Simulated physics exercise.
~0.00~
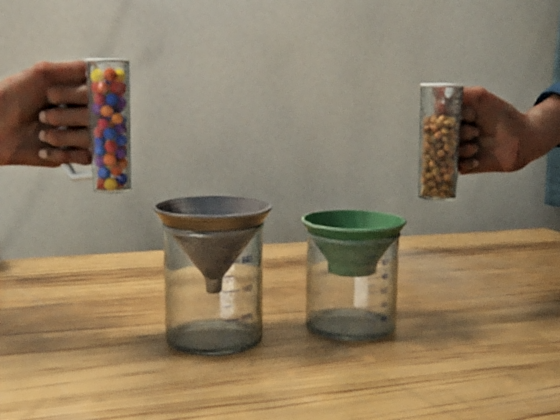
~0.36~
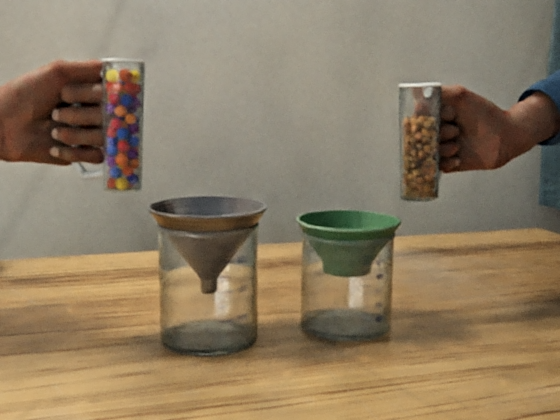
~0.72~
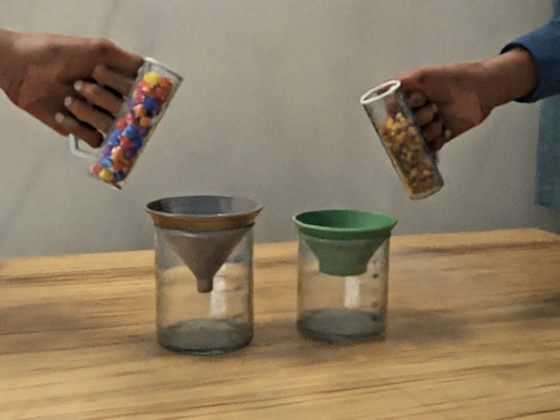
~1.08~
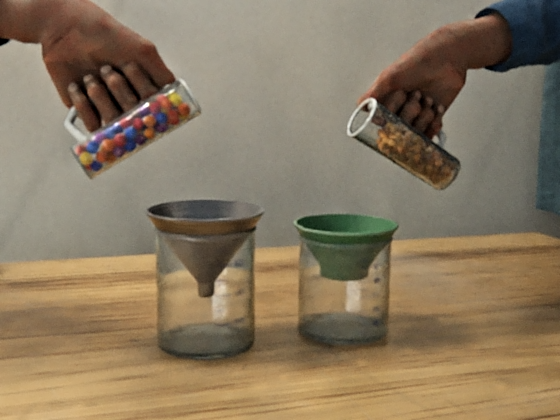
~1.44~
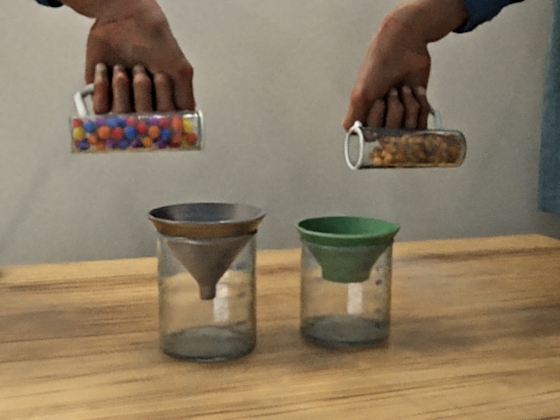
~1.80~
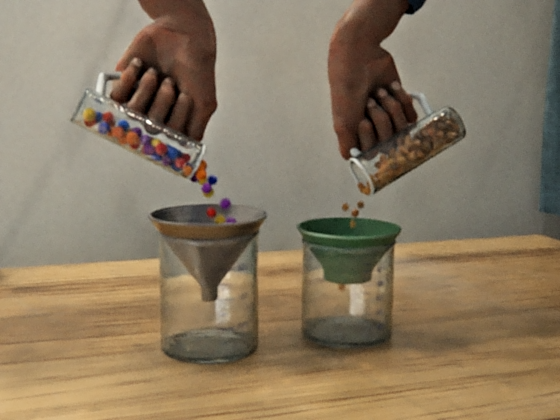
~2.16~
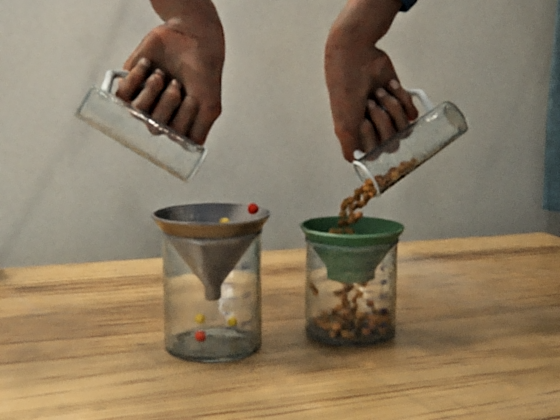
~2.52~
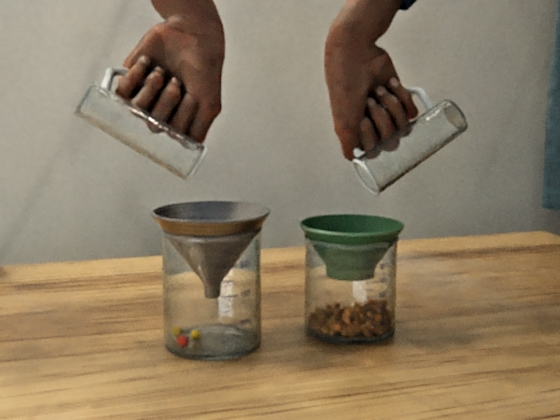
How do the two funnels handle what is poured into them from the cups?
The left funnel jams, with only a few colourful balls reaching its jar. The right funnel lets all of its brown pieces through, and they settle in a pile in the jar below.
